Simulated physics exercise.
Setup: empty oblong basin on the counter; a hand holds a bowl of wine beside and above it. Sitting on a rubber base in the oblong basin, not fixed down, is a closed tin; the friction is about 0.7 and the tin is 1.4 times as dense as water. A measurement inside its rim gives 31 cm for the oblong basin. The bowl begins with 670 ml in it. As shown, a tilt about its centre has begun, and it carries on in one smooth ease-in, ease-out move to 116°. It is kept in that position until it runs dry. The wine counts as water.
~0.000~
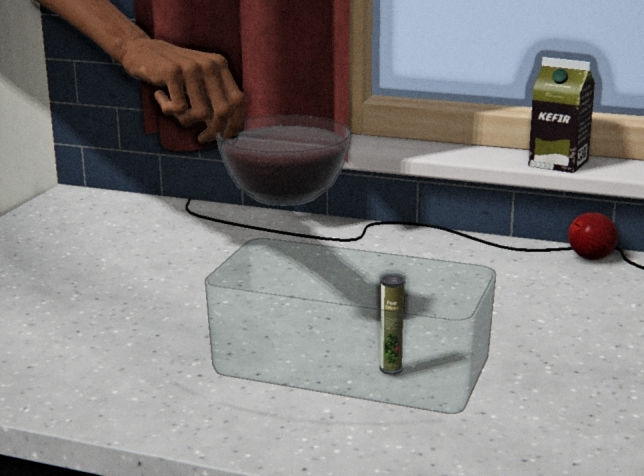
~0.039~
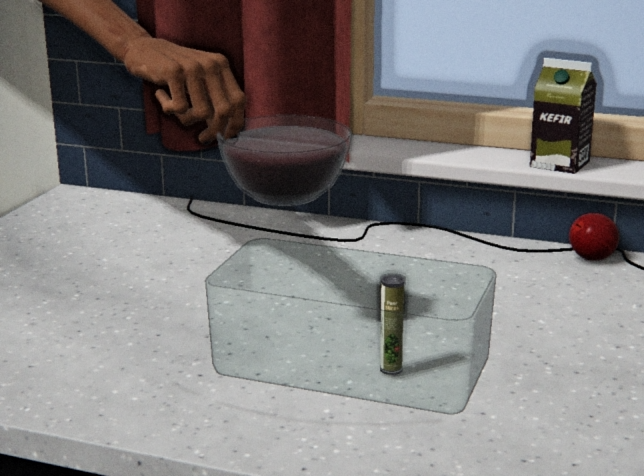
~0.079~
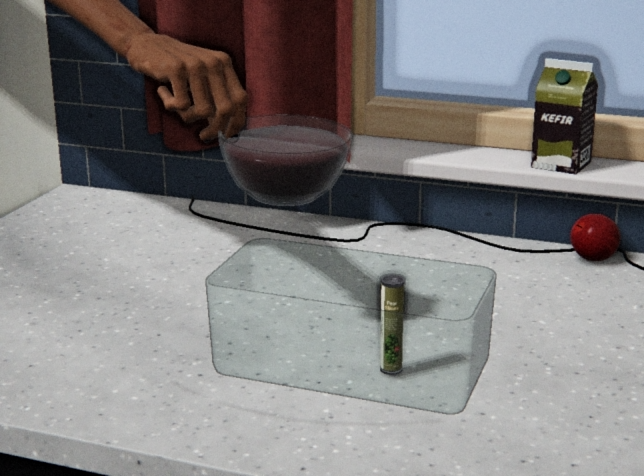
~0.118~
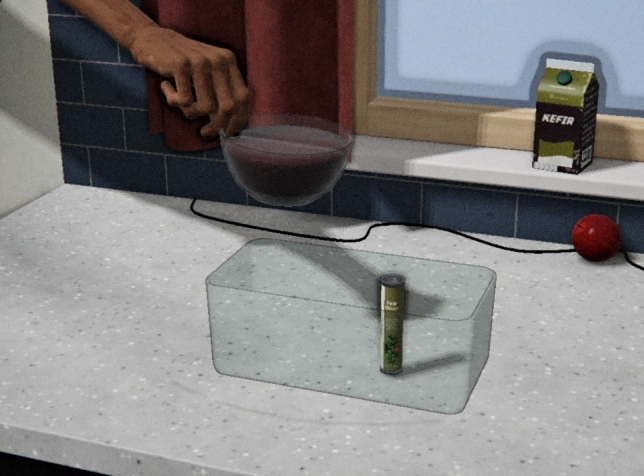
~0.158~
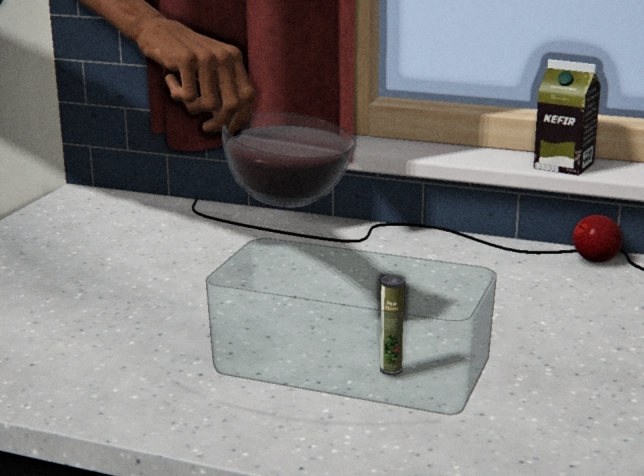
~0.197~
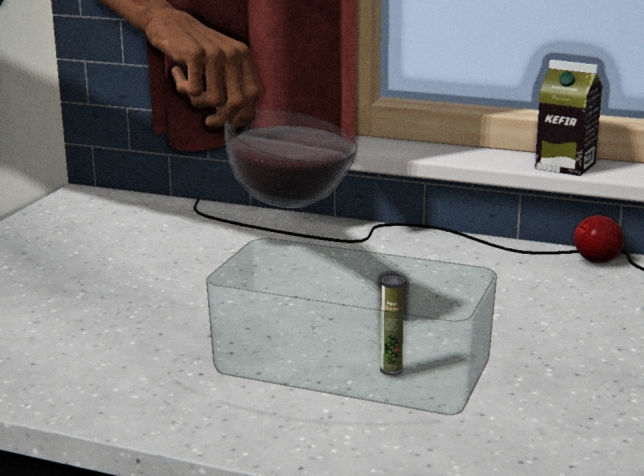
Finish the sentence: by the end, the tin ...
By the end, the tin is still upright.
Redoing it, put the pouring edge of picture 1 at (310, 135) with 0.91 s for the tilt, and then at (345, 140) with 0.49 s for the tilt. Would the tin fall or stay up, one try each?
First it remains upright; then it goes over.
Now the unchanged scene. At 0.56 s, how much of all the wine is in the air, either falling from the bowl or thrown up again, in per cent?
Share: Roughly 42 per cent.
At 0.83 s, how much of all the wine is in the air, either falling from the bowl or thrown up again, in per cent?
It comes to some 2 percent of the total.
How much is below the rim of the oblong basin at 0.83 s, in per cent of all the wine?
Around 98 in a hundred.
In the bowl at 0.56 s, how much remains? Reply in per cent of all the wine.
Around 32 in a hundred.
By 0.56 s the tilt is 79° and 31 per cent is still to pour; the tin stands where it began.
By 0.83 s the tilt is 114° and 0 per cent is still to pour; the tin stands where it began.
By 1.11 s the tilt is 116° and 0 per cent is still to pour; the tin stands where it began.
By 1.41 s the tilt is 116° and 0 per cent is still to pour; the tin stands where it began.
At rest the tin stands where it began.
